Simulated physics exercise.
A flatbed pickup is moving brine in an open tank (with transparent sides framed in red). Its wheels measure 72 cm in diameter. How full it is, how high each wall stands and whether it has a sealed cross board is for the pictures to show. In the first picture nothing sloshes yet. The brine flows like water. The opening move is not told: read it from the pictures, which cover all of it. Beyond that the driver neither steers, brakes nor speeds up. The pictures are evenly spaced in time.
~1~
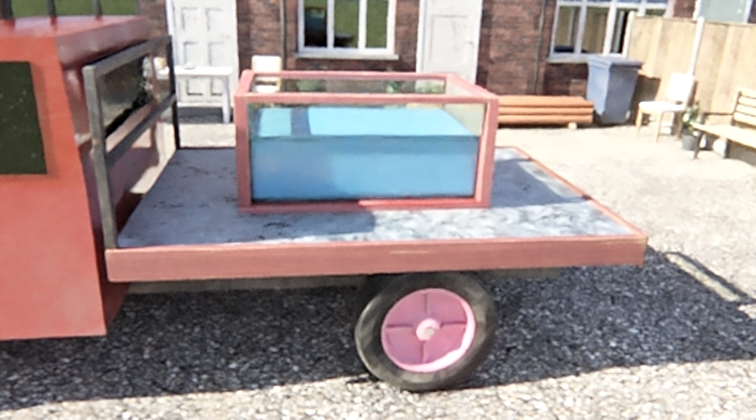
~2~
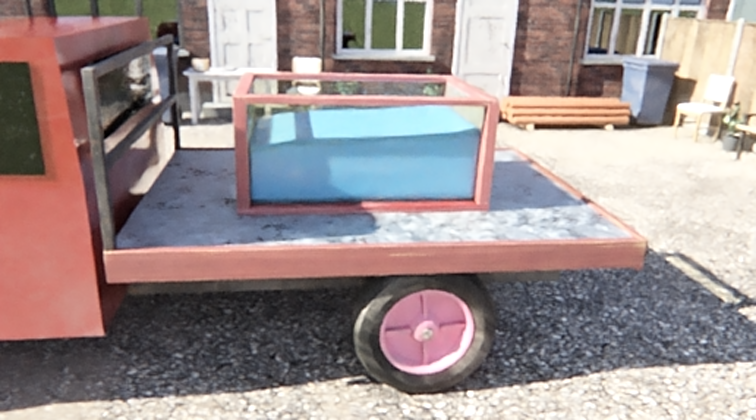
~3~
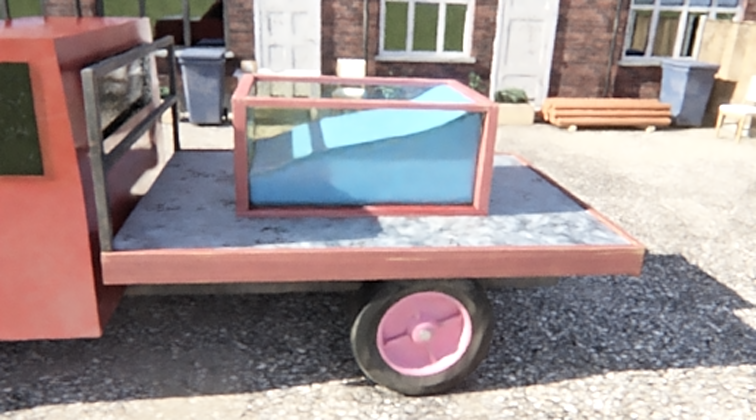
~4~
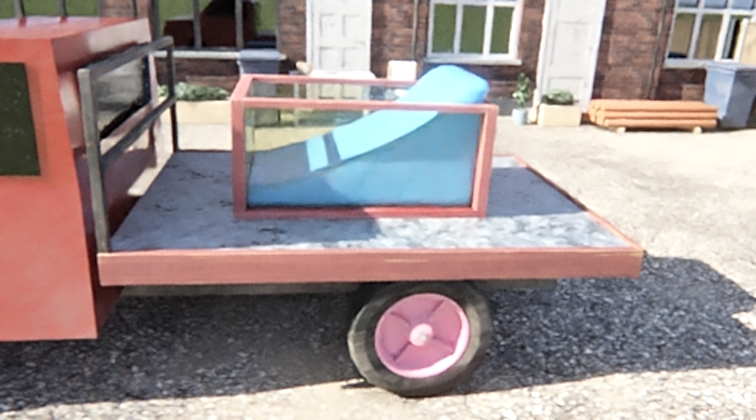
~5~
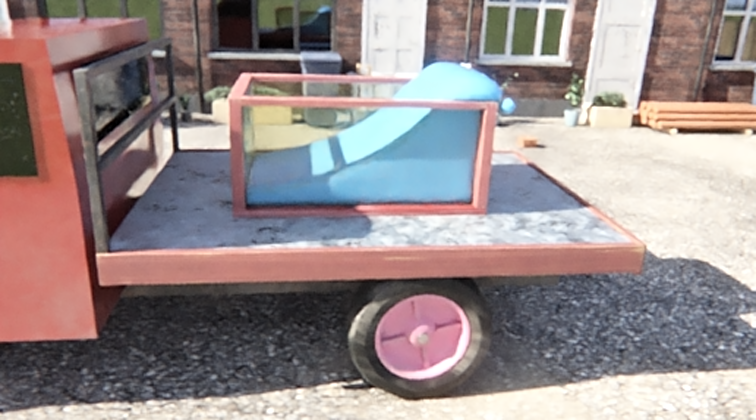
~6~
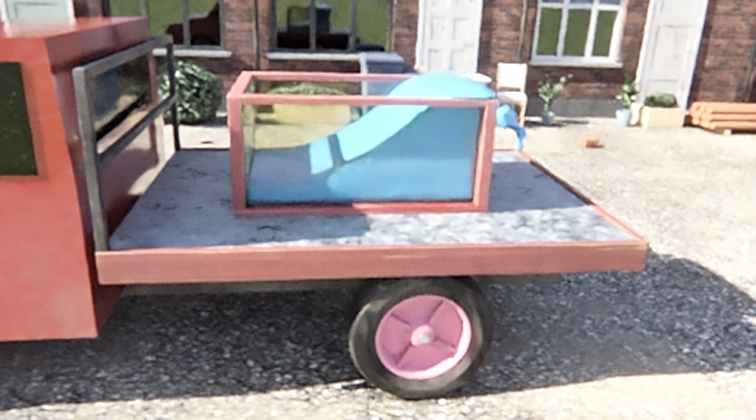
Blue liquid in an open, red-framed transparent tank on a red flatbed truck starts level, then tilts and surges up the right end, some spilling over, before its raised crest lowers slightly as brick houses shift rightward behind.
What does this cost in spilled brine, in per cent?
About 8 per cent.
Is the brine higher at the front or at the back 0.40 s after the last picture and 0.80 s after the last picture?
Towards the front, then the front.
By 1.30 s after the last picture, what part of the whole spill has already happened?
About 70 per cent.
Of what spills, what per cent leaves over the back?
About 80 per cent.
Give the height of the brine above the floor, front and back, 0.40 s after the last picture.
Front 52 cm, back 30 cm.
Then, 0.40 s later than the final frame, the surface is 53 cm up at the front and 30 cm at the back; 5 per cent is out, over the back, a little elsewhere.
Then, 0.80 s later than the final frame, the surface is 62 cm up at the front and 17 cm at the back; 5 per cent is out, over the back, a little elsewhere.
Then, 1.30 s later than the final frame, the surface is 20 cm up at the front and 53 cm at the back; 5 per cent is out, over the back, a little elsewhere.
Then, 2.98 s later than the final frame, 8 per cent is out, over the back, a little elsewhere, 26 of 328 litres.
